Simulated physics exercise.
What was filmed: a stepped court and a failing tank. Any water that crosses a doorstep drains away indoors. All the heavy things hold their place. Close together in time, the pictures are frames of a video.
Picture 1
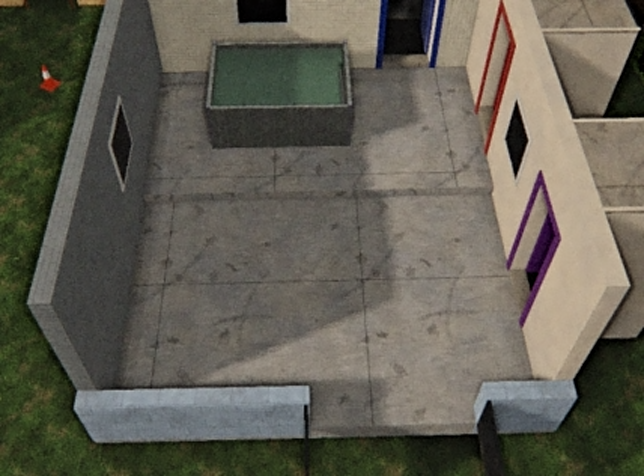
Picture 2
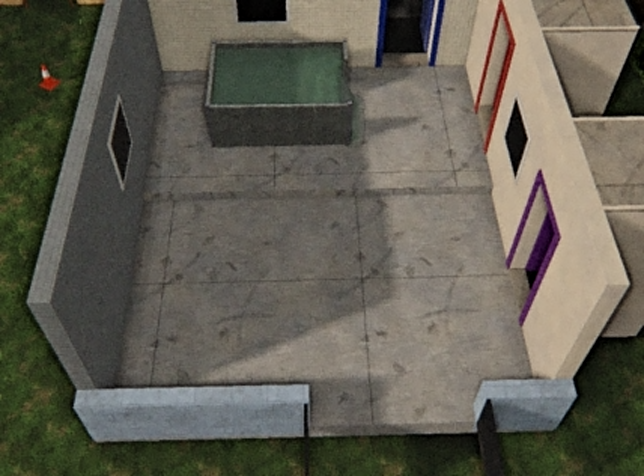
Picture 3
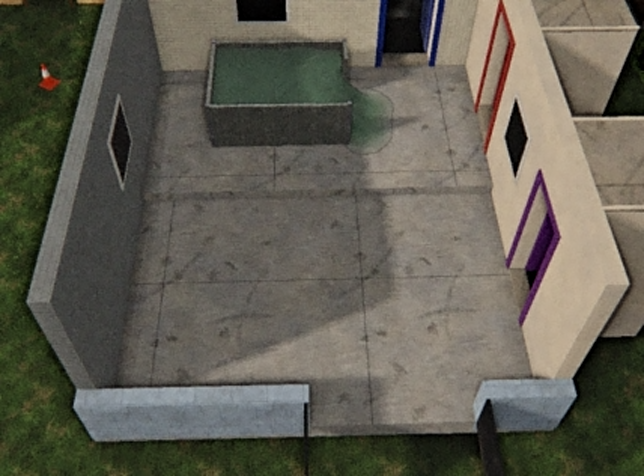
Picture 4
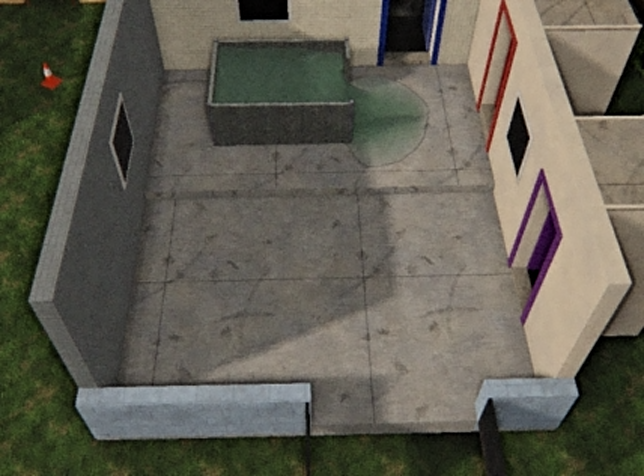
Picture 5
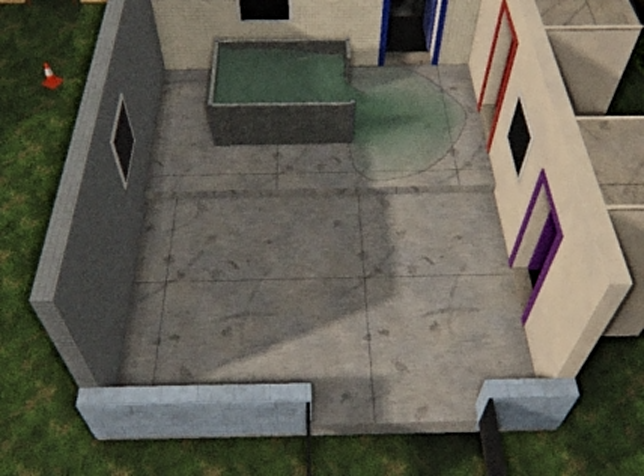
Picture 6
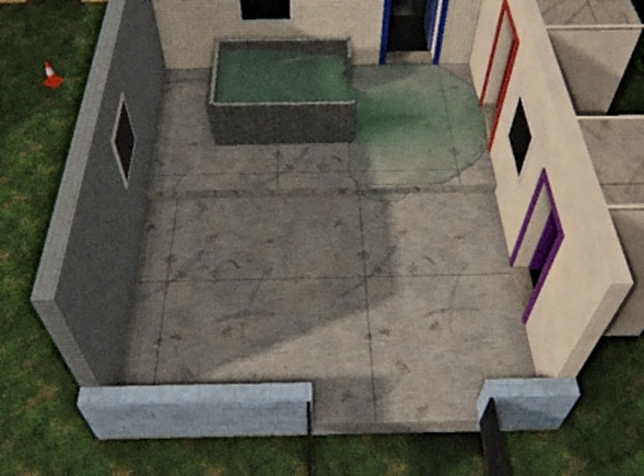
Greenish water spilled from the right side of a raised gray tank in a walled courtyard, spreading in a widening puddle across the paved floor toward the red-framed doorway, while everything else stayed still.
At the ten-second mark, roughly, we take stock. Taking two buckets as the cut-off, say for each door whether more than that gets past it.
Door by door: The blue door exceeds it; the red door exceeds it; the purple door exceeds it.
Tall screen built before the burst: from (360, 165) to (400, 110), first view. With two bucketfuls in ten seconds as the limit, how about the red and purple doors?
My reading is that the red stays short and the purple stays short.
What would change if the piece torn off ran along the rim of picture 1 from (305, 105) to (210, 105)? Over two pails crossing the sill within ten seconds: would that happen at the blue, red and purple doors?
In short: Blue door takes less, red door lets less in, purple door lets more in.
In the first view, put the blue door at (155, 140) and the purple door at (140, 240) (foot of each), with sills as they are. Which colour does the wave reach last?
I'd go with the purple-painted one.
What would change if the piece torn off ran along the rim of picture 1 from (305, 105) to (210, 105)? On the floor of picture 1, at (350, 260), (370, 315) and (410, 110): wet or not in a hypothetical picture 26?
The first spot is swamped, the second swamped, the third spared.
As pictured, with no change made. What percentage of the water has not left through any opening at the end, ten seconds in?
Estimate: Near 64 %.
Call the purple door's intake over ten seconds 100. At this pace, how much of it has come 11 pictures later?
Around 0 percent.
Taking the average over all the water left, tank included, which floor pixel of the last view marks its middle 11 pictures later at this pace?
Close to (360, 126).
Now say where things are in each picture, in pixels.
In the first picture, the water tank at (280, 77) is whole and still.
In the second picture, water pours out at (345, 109) and has run to (350, 146).
In the third picture, the front is at (383, 98), out from the gap at (345, 109).
In the fourth picture, the front is at (422, 105), out from the gap at (347, 110).
In the fifth picture, water pours out at (348, 110) and has run to (461, 113).
In the sixth picture, water pours out at (348, 109) and has run to (485, 141).
A moment on, water covers 20 % of the floor; the blue door wet at the sill, nothing in, the red door over two buckets in, the purple door not reached.
Next, water covers 30 % of the floor; the blue door under two buckets in, the red door far over two buckets in, the purple door wet at the sill, nothing in.
Then, water covers 40 % of the floor; the blue door over two buckets in, the red door far over two buckets in, the purple door under two buckets in.
Later, water covers 60 % of the floor; the blue door over two buckets in, the red door far over two buckets in, the purple door over two buckets in.
In the end, water covers 80 % of the floor; the blue door over two buckets in, the red door far over two buckets in, the purple door over two buckets in.
